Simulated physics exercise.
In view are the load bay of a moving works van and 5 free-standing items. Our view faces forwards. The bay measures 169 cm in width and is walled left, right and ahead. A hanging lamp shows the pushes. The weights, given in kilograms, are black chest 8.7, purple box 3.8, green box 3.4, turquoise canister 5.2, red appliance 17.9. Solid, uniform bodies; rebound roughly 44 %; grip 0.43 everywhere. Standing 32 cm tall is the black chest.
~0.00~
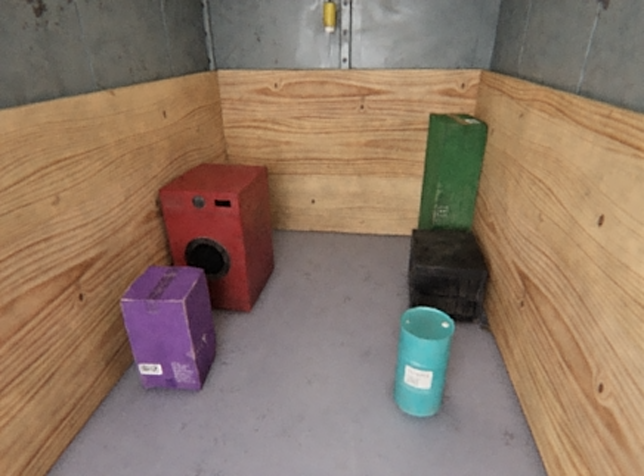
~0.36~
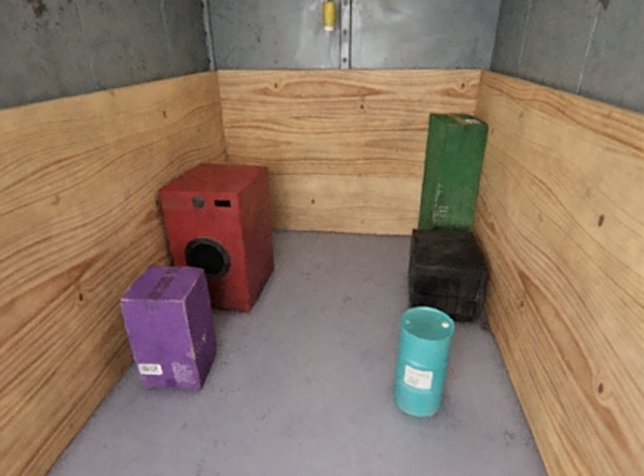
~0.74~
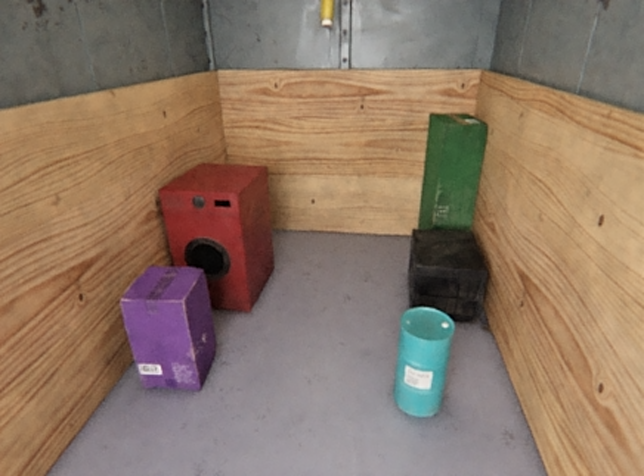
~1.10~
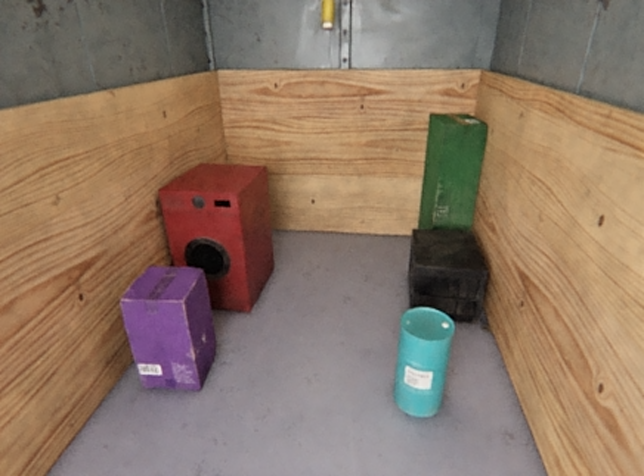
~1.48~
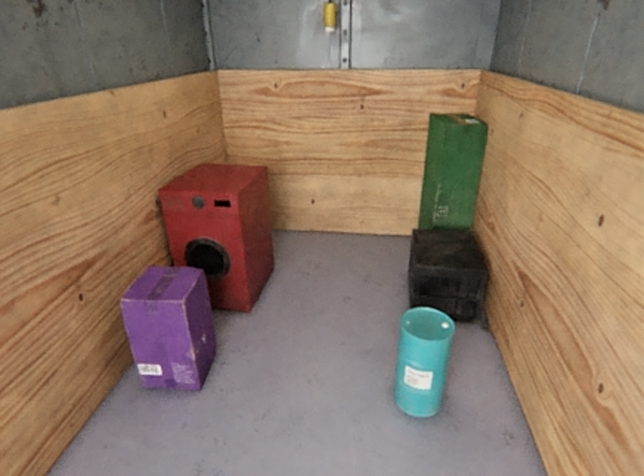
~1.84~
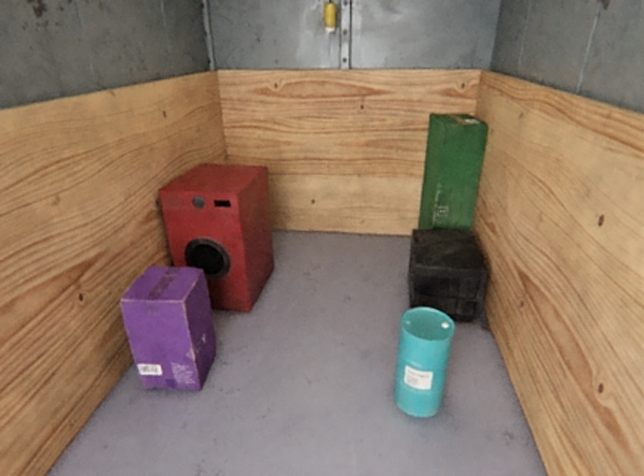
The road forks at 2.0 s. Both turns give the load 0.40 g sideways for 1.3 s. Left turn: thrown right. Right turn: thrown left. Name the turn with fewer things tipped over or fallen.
Bear left.
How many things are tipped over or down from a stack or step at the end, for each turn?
If it goes left, 0; if it goes right, 1.
Turning left. At 2.34 s, push 0.40 g right.
After 2.84 s, purple box resting near (175, 328).
After 3.54 s, no push.
At rest (3.9 s), all 5 in place, give or take 15 cm. Seen from the same camera at the end, black chest near (445, 273), purple box near (175, 328).
Turning right instead, green box tipped over or down from a stack or step, 1 of 5 in all.
